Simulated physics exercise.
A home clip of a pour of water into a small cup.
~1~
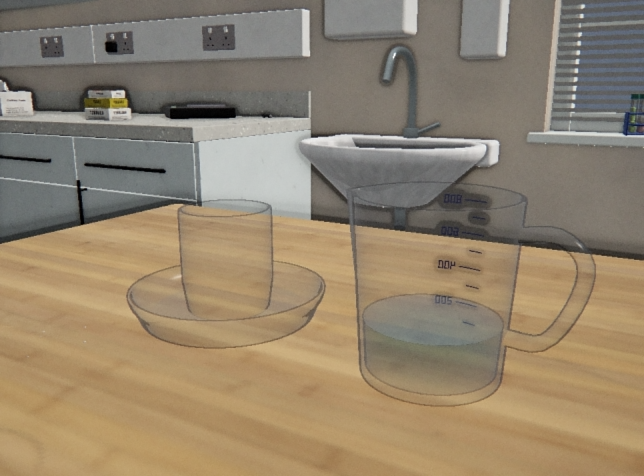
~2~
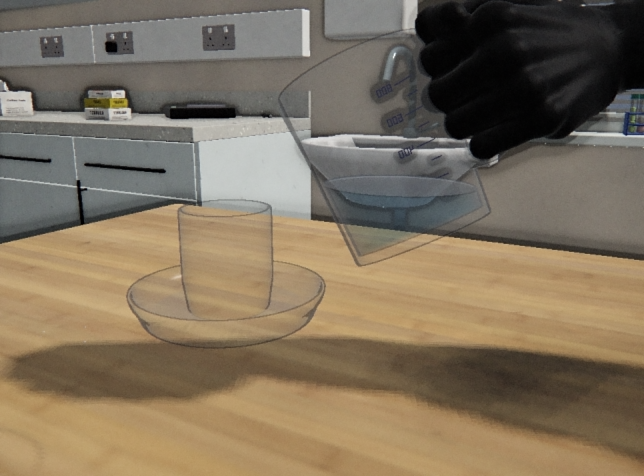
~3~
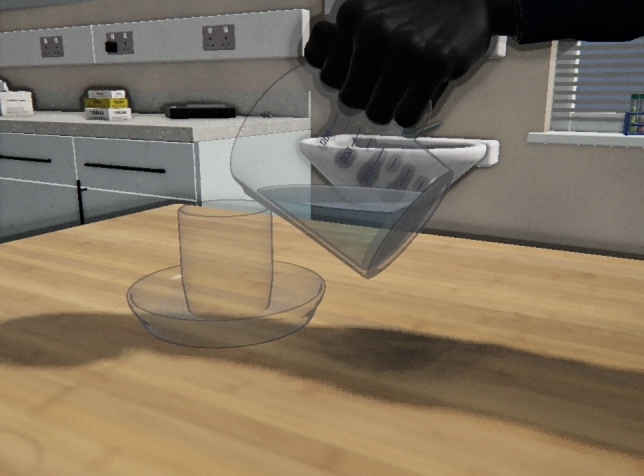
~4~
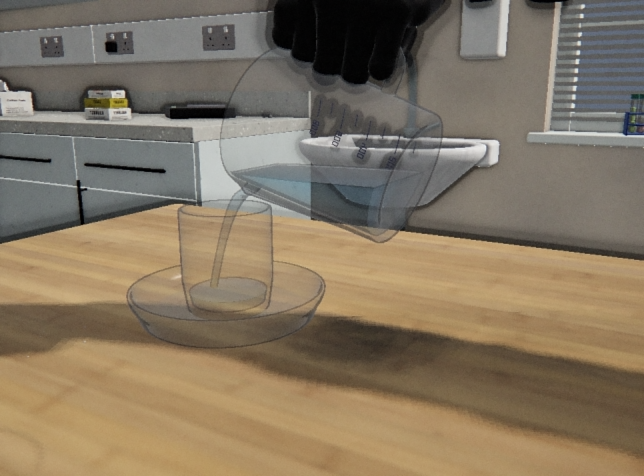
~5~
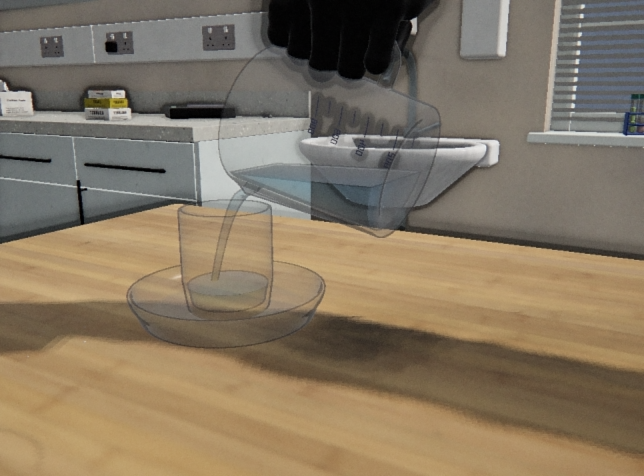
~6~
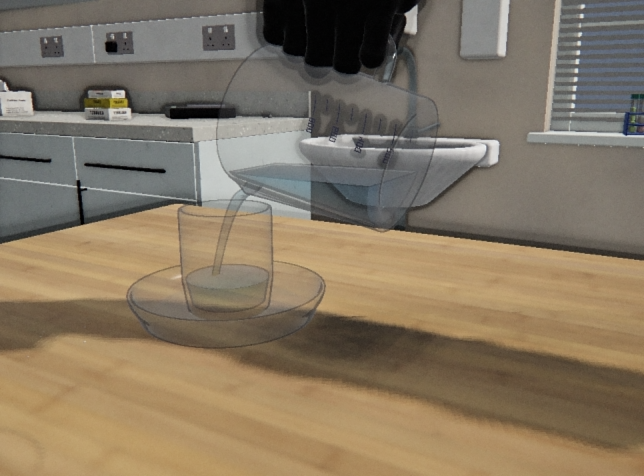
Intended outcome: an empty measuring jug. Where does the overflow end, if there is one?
It does not spill.
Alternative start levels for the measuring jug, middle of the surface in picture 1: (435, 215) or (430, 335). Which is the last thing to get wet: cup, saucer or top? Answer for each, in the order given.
One after the other: Past the saucer, stays in the cup.
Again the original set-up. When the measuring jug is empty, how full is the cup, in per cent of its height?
It comes up to roughly 70 % of the cup's height.
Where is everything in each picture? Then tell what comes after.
Before the pour; measuring jug (434, 282) about a quarter full; cup (227, 254) empty; saucer (161, 323) dry, in the first picture.
The measuring jug is on its way; measuring jug (385, 150) tipped 25° with all of its load; cup (227, 254) empty, in the second picture.
The water nears the lip; measuring jug (341, 172) tipped 60° with all of its load; cup (227, 254) empty, in the third picture.
Pouring; measuring jug (332, 146) tipped 70° with nearly all of its load; cup nearly empty, surface at (229, 290), in the fourth picture.
Pouring; measuring jug (329, 143) tipped 75° with about three quarters of its load; cup (227, 254) about a quarter full, in the fifth picture.
Pouring; measuring jug (328, 139) tipped 75° with about two thirds of its load; cup about a quarter full, surface at (228, 276); saucer (161, 323) dry, in the sixth picture.
A moment on, the cup is about half full; the saucer is dry.
Further on, the cup is about two thirds full; the saucer is dry.
When it is over, the cup is about two thirds full; the saucer is dry.
